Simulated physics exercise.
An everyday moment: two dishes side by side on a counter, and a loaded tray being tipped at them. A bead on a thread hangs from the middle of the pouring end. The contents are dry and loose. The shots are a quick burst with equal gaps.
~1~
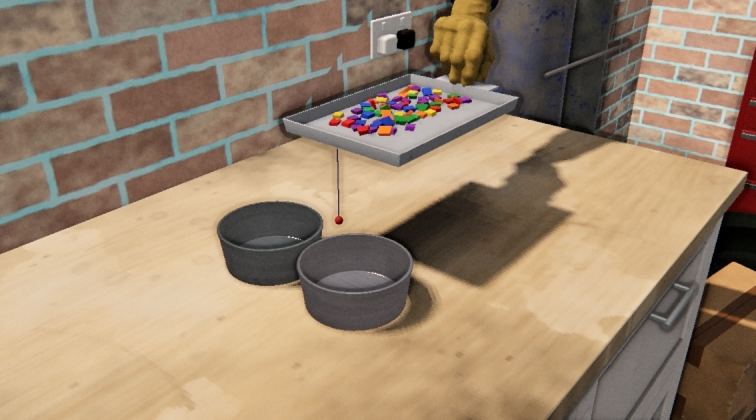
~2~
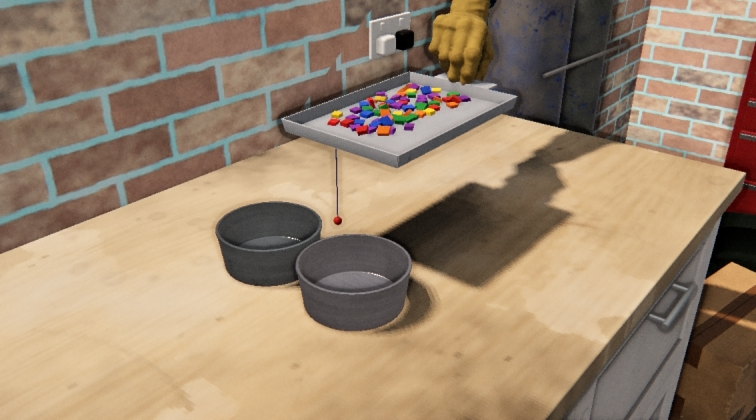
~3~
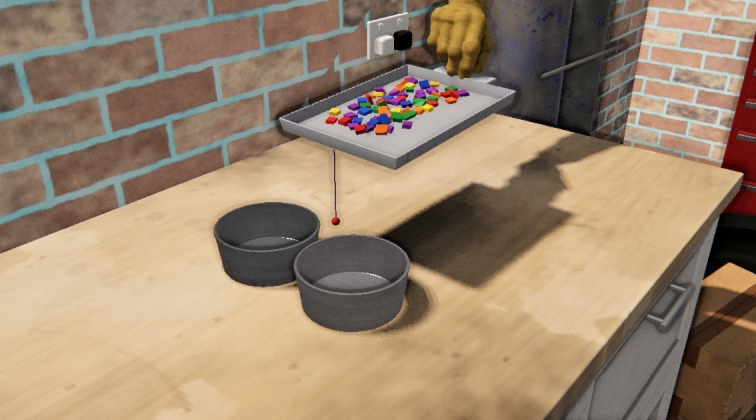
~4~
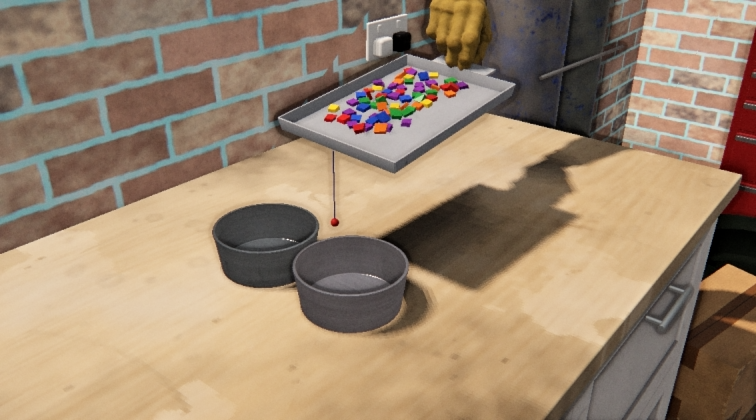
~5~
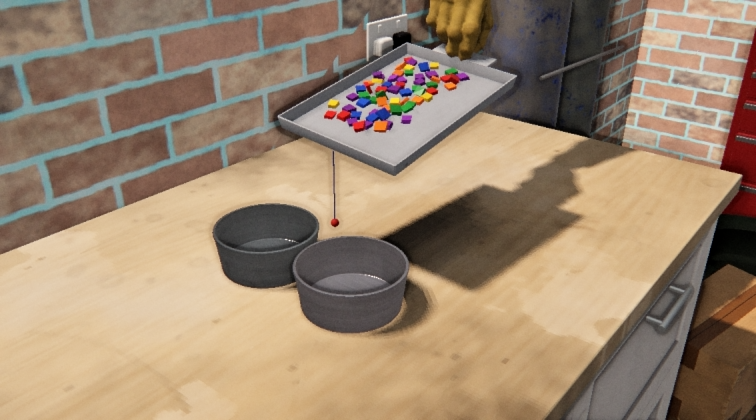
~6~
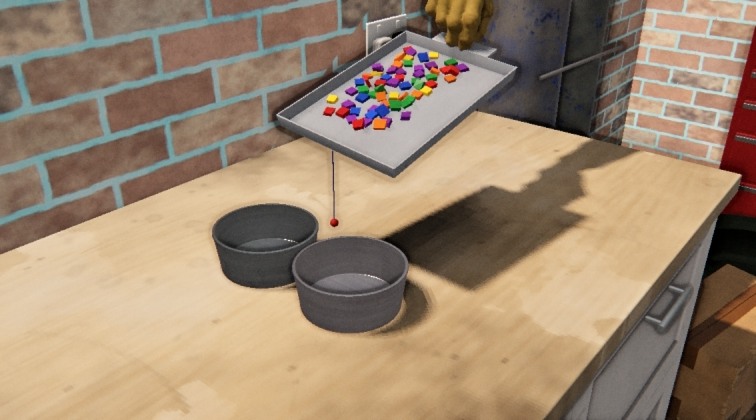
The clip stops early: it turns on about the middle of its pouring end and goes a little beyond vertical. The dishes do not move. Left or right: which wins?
It favours the right dish.
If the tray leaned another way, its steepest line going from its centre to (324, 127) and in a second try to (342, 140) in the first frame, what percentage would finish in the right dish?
Near 0 % and 20 %.
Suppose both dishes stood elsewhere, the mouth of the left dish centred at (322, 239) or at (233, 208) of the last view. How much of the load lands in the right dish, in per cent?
In turn 50 and 20 in a hundred.
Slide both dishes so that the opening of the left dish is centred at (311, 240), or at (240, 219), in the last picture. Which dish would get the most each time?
First the right one, then right.
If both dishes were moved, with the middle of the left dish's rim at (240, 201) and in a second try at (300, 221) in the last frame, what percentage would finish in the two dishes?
First some 10, then 90 per cent.
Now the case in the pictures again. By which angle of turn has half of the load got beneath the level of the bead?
At some 110 degrees.
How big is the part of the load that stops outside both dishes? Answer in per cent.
Near 10 %.
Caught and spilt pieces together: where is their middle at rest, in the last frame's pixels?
Close to (362, 296).
Soon after the last picture, tray tipped steeply; nearly all on the tray; a stray few in the air.
A little later, tray tipped past a quarter turn; most on the tray; a small part in the right dish; a stray few outside both; a small part in the air.
Later still, tray tipped past a quarter turn; most in the right dish; a small part outside both.
At rest, tray tipped past a quarter turn; most in the right dish; none in the left dish; a small part outside both.
